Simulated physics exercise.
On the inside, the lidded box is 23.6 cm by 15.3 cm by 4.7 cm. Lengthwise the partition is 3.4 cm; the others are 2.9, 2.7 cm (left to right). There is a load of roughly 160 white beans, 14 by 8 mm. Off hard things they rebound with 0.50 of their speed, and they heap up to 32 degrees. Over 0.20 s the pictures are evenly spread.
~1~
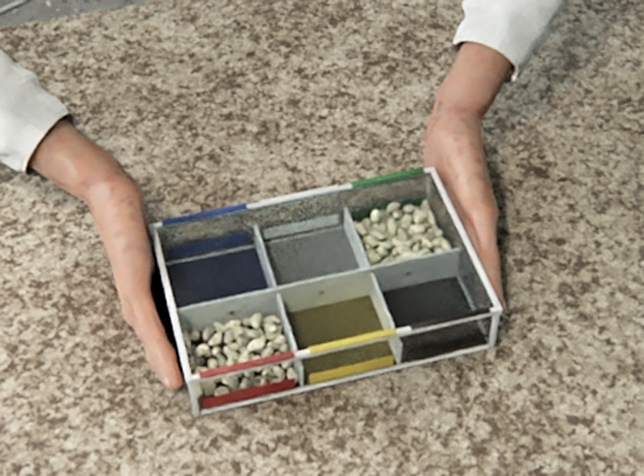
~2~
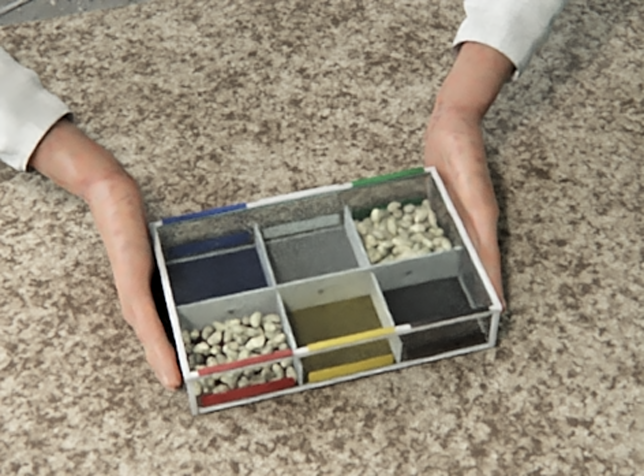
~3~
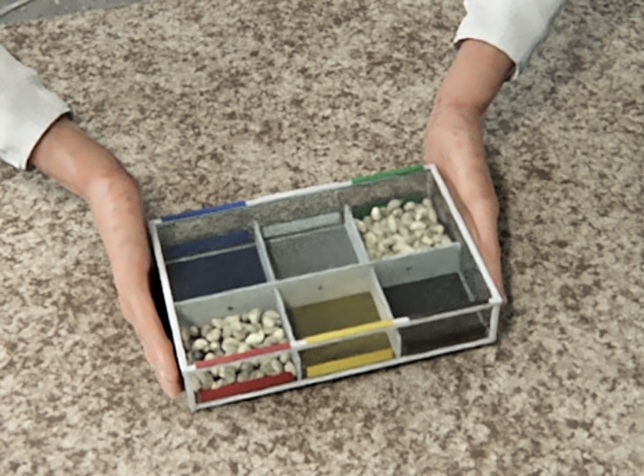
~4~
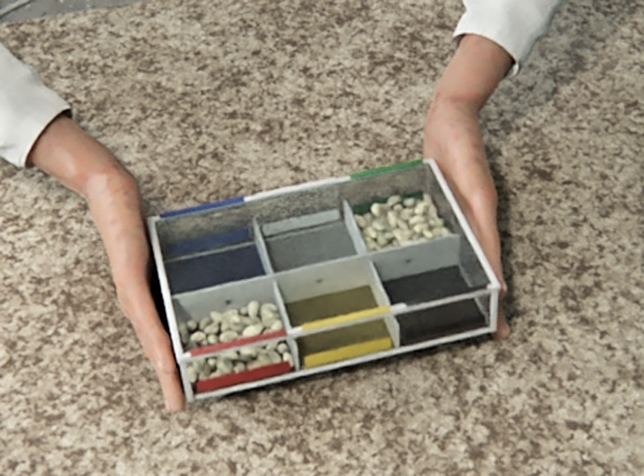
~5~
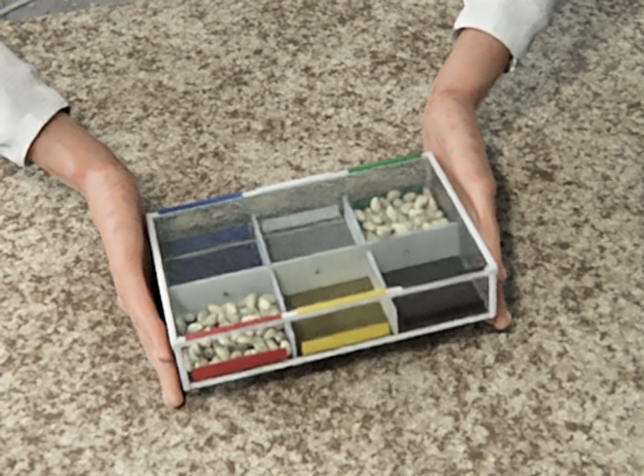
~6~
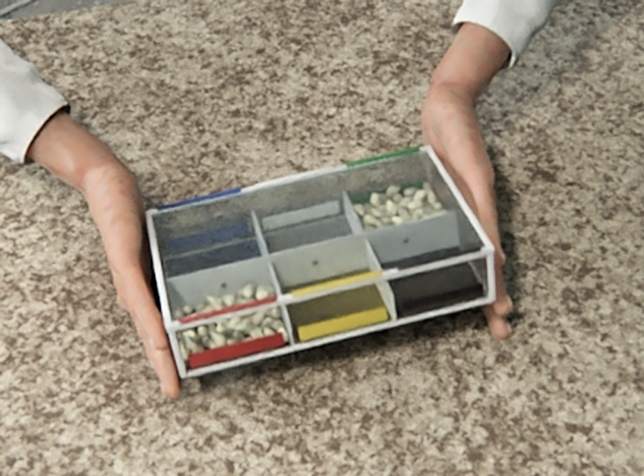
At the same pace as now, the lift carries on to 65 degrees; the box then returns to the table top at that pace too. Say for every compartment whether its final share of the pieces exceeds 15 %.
In the end red compartment: Passes the mark, blue compartment: Misses the mark, green compartment: Passes the mark, yellow compartment: Misses the mark, white compartment: Misses the mark, black compartment: Misses the mark.
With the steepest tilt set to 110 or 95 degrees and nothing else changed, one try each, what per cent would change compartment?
I'd expect close to 20 and then close to 15 per cent.
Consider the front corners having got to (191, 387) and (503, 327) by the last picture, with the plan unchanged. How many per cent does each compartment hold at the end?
It comes out as red at 40 percent, blue at 0 percent, green at 55 percent, yellow at 0 percent, white at 0 percent and black at 5 percent.
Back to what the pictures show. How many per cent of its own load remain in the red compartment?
About 90 in a hundred.
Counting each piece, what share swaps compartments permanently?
About 5 percent of it.
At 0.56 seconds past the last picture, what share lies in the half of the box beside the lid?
10 %.
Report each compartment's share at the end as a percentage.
Final shares: Red 40 %; blue 0 %; green 55 %; yellow 0 %; white 5 %; black 0 %.
Then, 0.56 s after the last picture, tilt 64 degrees; red 40 %, green 60 %.
Then, 0.93 s after the last picture, tilt 27 degrees; red 40 %, green 55 %, white 5 %.
Then, 1.39 s after the last picture, tilt 0 degrees; red 40 %, green 55 %, white 5 %.
In the end, red 40 %, blue 0 %, green 55 %, yellow 0 %, white 5 %, black 0 %.
